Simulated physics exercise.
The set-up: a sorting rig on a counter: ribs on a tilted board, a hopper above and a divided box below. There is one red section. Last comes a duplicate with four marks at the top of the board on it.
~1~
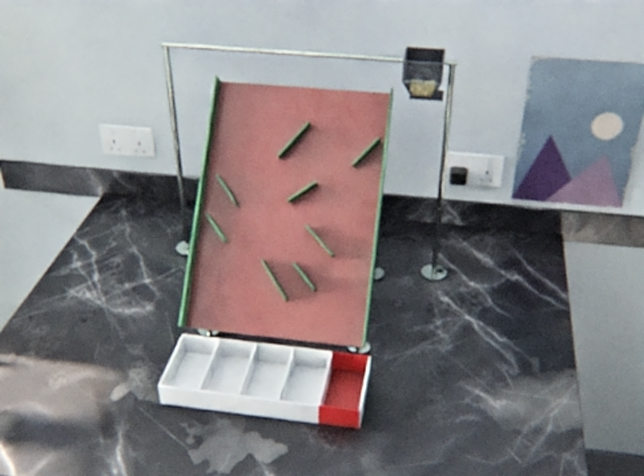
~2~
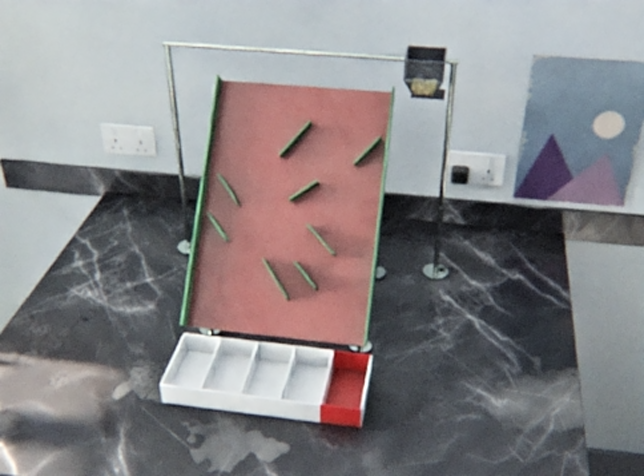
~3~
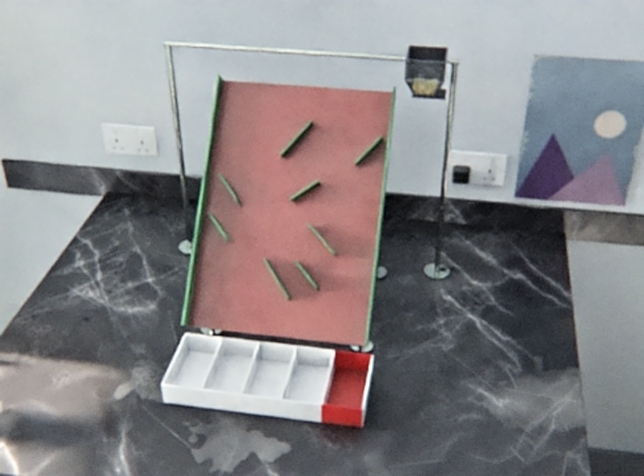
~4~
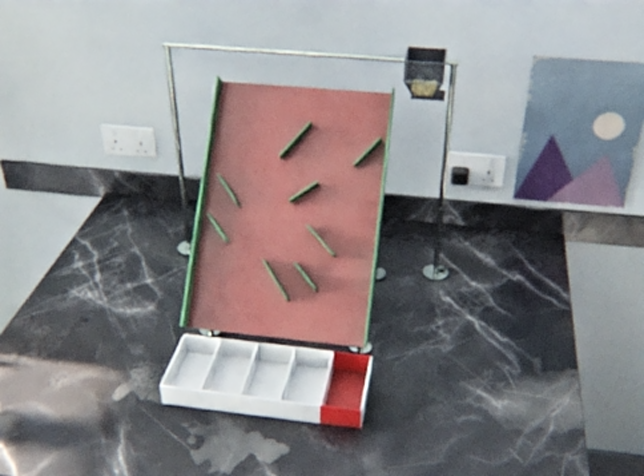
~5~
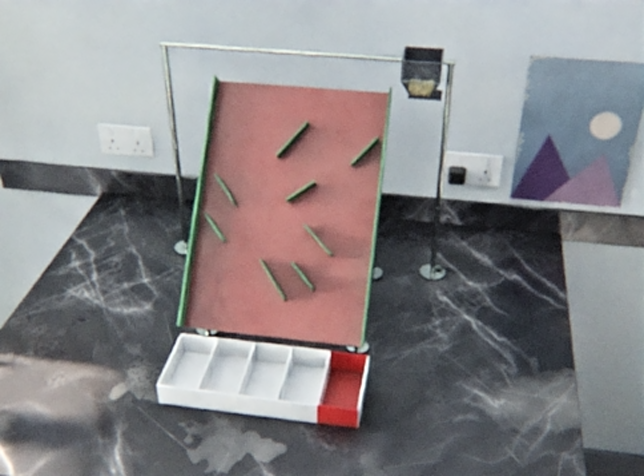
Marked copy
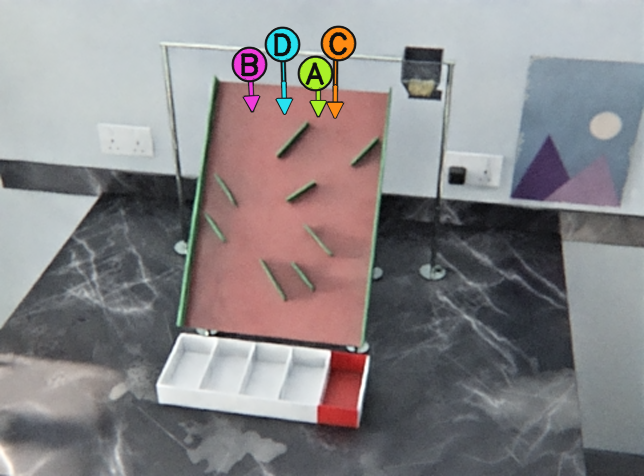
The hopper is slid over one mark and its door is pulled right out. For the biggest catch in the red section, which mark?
Use mark C.
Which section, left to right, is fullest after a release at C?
The fifth from the left.
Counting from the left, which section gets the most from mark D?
The second.
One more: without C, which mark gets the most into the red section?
Mark A.
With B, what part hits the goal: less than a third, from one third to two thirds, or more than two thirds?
It is less than a third.
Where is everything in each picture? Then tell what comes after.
In the first frame, hopper at (422, 88), soya beans, door shut.
In the second frame, ribs (279, 155) to (310, 120), (354, 163) to (381, 136), (217, 173) to (237, 203).
In the third frame, ribs (290, 199) to (319, 180), (209, 212) to (227, 239), (308, 224) to (335, 254).
In the fourth frame, ribs (263, 259) to (287, 300), (294, 262) to (316, 289).
In the fifth frame, red section at (337, 415), number 5 of 5 from the left.
On the marked copy, mark A meets the board at (318, 110); mark B meets the board at (252, 105); mark C meets the board at (335, 112); mark D meets the board at (284, 108).
If A is chosen, about a third in the red section, about a third in other sections, about a third outside the box.
If B is chosen, a small part in the red section, about two thirds in other sections, about a quarter outside the box.
If C is chosen, about half in the red section, about a quarter in other sections, about a quarter outside the box.
If D is chosen, none in the red section, about half in other sections, about half outside the box.
